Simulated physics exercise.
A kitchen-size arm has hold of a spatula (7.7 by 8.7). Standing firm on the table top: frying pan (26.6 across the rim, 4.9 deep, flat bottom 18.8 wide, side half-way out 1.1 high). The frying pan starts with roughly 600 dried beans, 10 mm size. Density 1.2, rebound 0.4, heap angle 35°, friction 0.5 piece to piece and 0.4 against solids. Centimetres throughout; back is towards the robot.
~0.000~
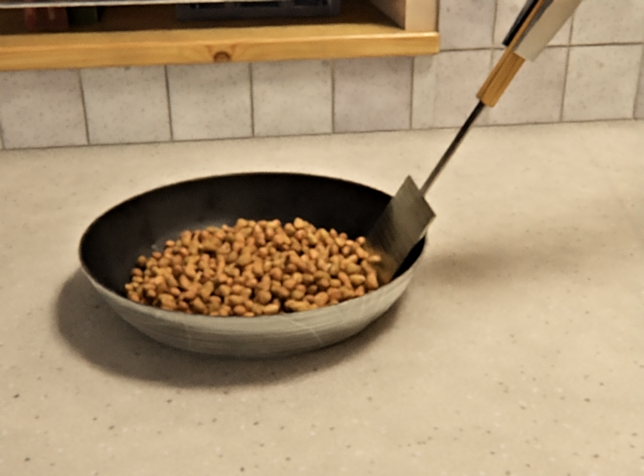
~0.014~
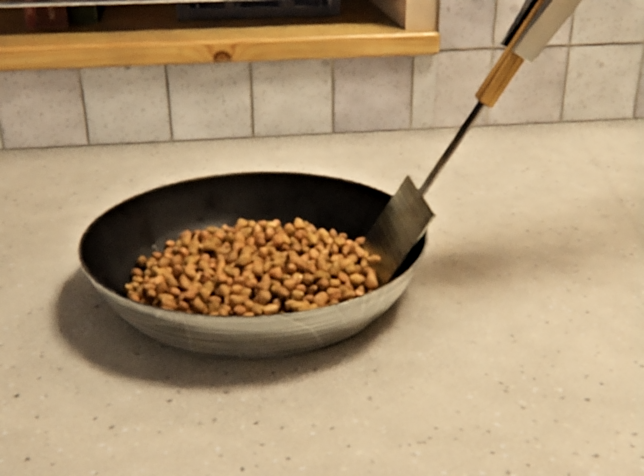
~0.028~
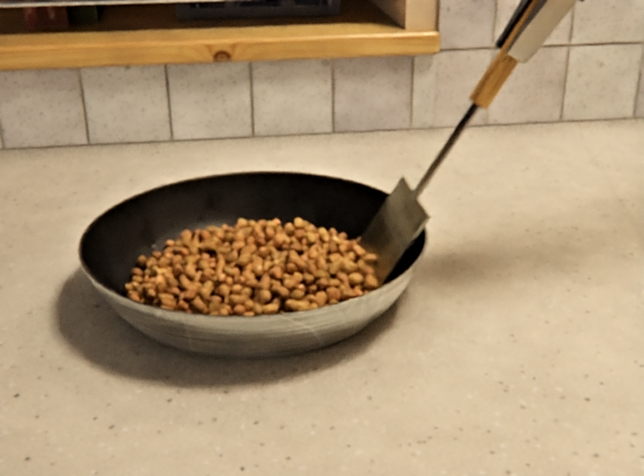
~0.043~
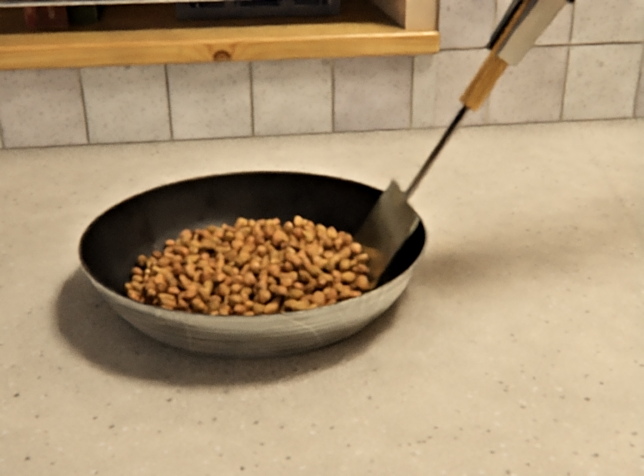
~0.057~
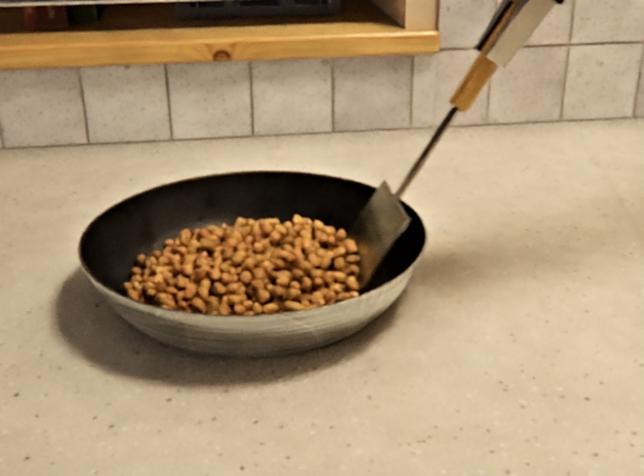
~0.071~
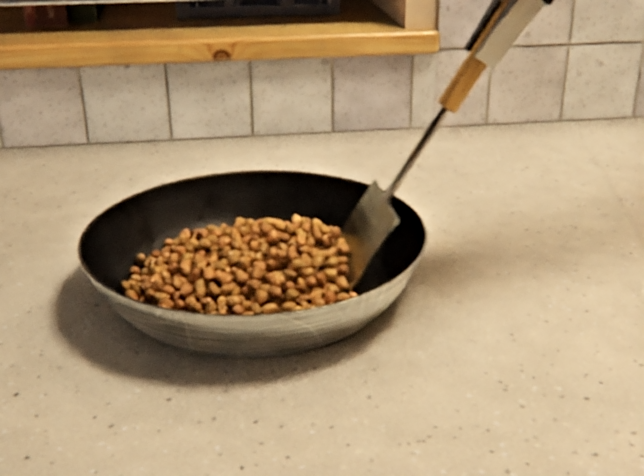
A robot arm slowly pushes a spatula leftward against the brown beans in a frying pan.
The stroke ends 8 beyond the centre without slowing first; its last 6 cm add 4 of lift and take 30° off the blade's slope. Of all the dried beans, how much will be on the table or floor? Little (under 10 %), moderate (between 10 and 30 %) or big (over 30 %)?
On the table or floor the share is little, under 10 %.
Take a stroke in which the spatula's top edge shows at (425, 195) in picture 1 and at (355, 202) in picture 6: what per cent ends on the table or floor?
Some 15 per cent.
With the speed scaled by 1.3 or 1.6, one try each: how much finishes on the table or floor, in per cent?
Some 5 and 10 per cent.
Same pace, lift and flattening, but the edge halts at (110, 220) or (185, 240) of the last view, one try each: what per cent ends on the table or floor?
About 20 and 0 per cent.
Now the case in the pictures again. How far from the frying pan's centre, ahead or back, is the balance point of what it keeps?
Roughly 5.0 cm ahead.
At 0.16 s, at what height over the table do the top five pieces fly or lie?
Some 4 cm.
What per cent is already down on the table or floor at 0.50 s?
Some 0 per cent.
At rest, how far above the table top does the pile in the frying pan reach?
Roughly 6.0 cm.
After 0.16 s, sloping 58°, highest piece 4 above the table; 599 in the frying pan.
After 0.26 s, sloping 47°, highest piece 5 above the table; 599 in the frying pan.
After 0.50 s, sloping 28°, highest piece 6 above the table; 595 in the frying pan, 3 on the table or floor, 1 on the blade or in flight.
After 1.55 s, sloping 28°, highest piece 6 above the table; 595 in the frying pan, 4 on the table or floor.
In the end, 595 in the frying pan, 4 on the table or floor. That is 1 % on the table or floor.
